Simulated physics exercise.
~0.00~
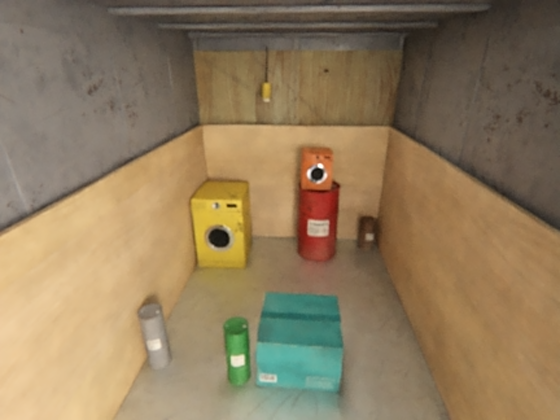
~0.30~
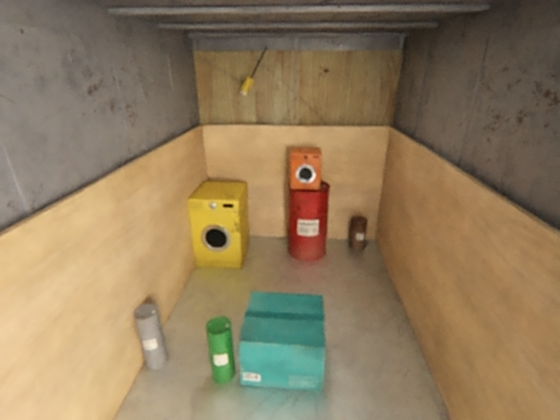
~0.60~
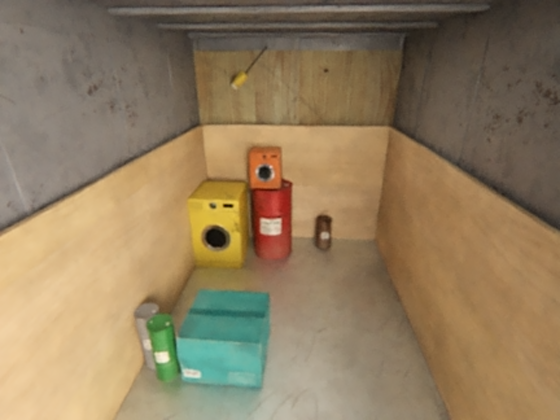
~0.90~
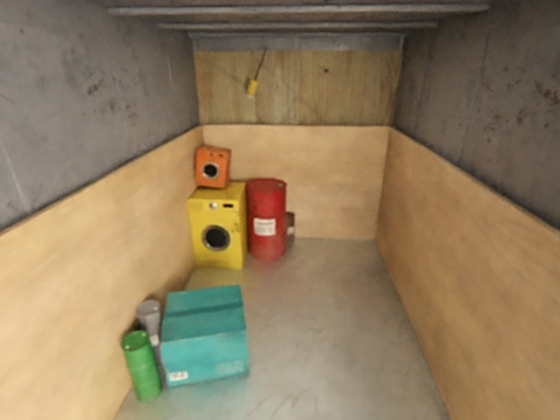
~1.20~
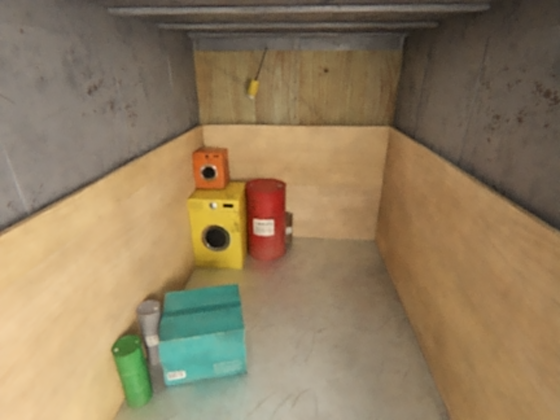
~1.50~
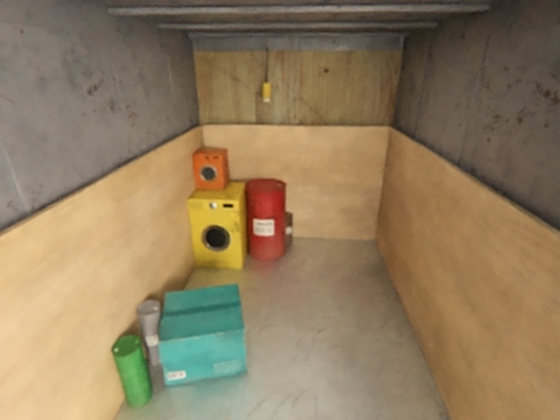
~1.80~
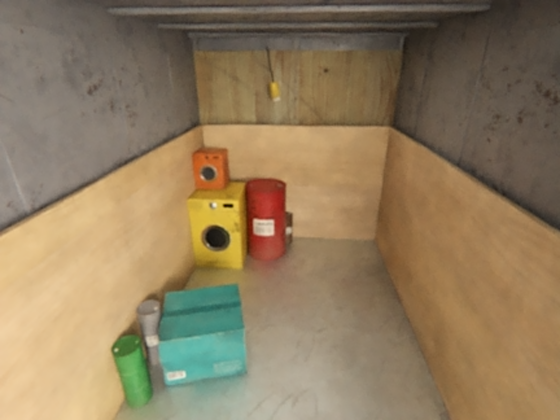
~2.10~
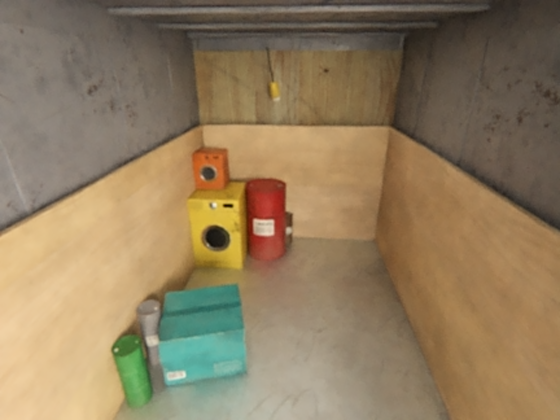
Moving van load bay with drums, canisters, a box and appliances sliding left, the orange appliance settling atop the yellow one.
